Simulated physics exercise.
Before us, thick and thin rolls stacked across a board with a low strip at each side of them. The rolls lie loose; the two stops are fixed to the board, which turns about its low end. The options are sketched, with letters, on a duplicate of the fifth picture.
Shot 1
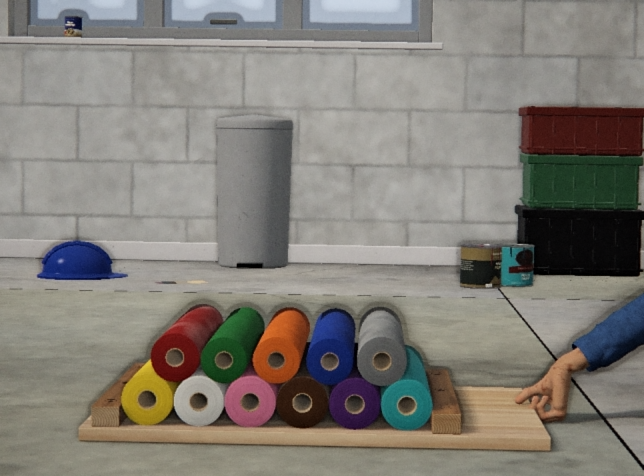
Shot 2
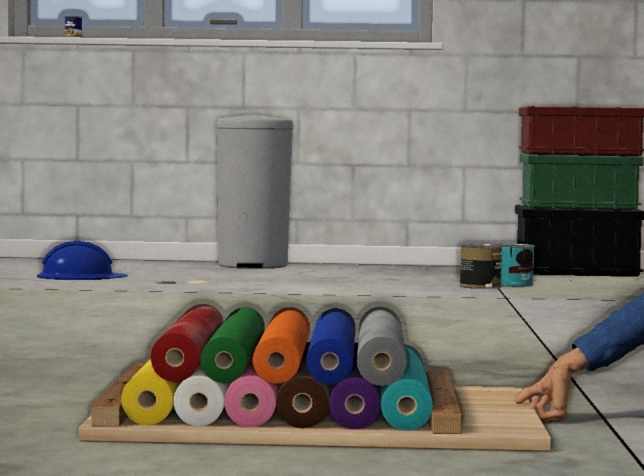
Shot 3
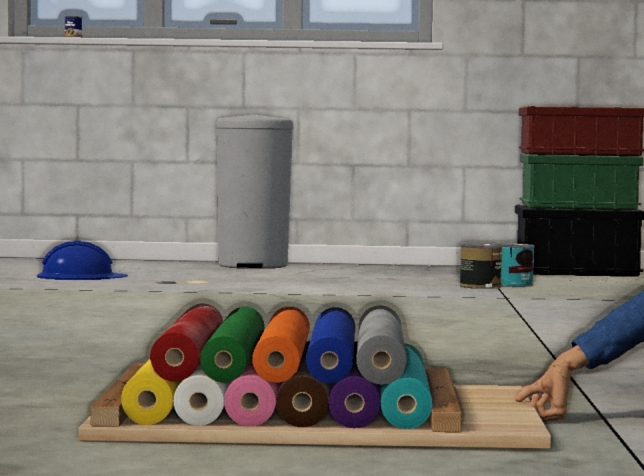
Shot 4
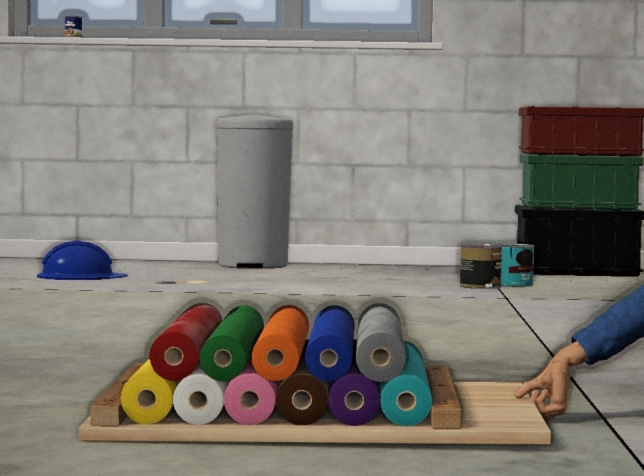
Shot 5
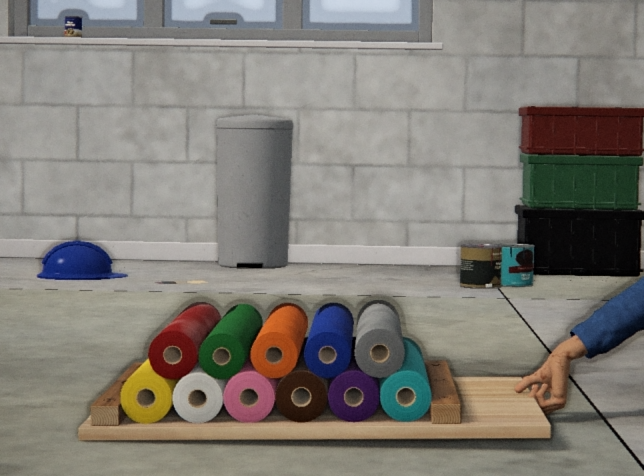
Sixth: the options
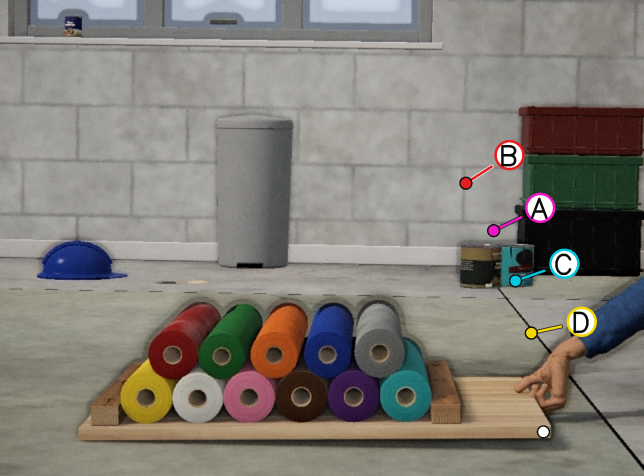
We see a hand at the right holding the end of a wooden board stacked with two rows of colourful rolls between low wooden strips; the hand raises that end very slightly, and the rolls stay stacked together.
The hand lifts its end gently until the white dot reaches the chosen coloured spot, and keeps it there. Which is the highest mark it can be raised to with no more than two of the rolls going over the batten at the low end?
At most to A.
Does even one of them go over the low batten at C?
At C: No.
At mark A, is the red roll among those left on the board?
The red roll: Yes.
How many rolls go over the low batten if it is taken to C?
With C, none.
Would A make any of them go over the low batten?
No.
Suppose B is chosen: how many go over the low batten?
At B the number is five.
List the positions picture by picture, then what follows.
The first picture shows pink roll (250, 402); brown roll (303, 402); purple roll (355, 404).
The second picture shows purple roll (355, 404); turquoise roll (407, 405).
The third picture shows board (319, 402); purple roll (355, 403); turquoise roll (407, 403); blue roll (330, 360).
The fourth picture shows board (319, 400); yellow roll (147, 399); white roll (199, 400).
The fifth picture shows board (319, 397); yellow roll (147, 397); white roll (198, 398).
On the marked copy, A at (494, 231); B at (466, 184); C at (515, 281); D at (531, 333); the white dot at (543, 432).
Following A. Soon after the start, board at 16°.
Later, board at 27°.
In the end, board at 27°, none over the low batten.
As for the rest, B five over the low batten; C none over the low batten; D none over the low batten.
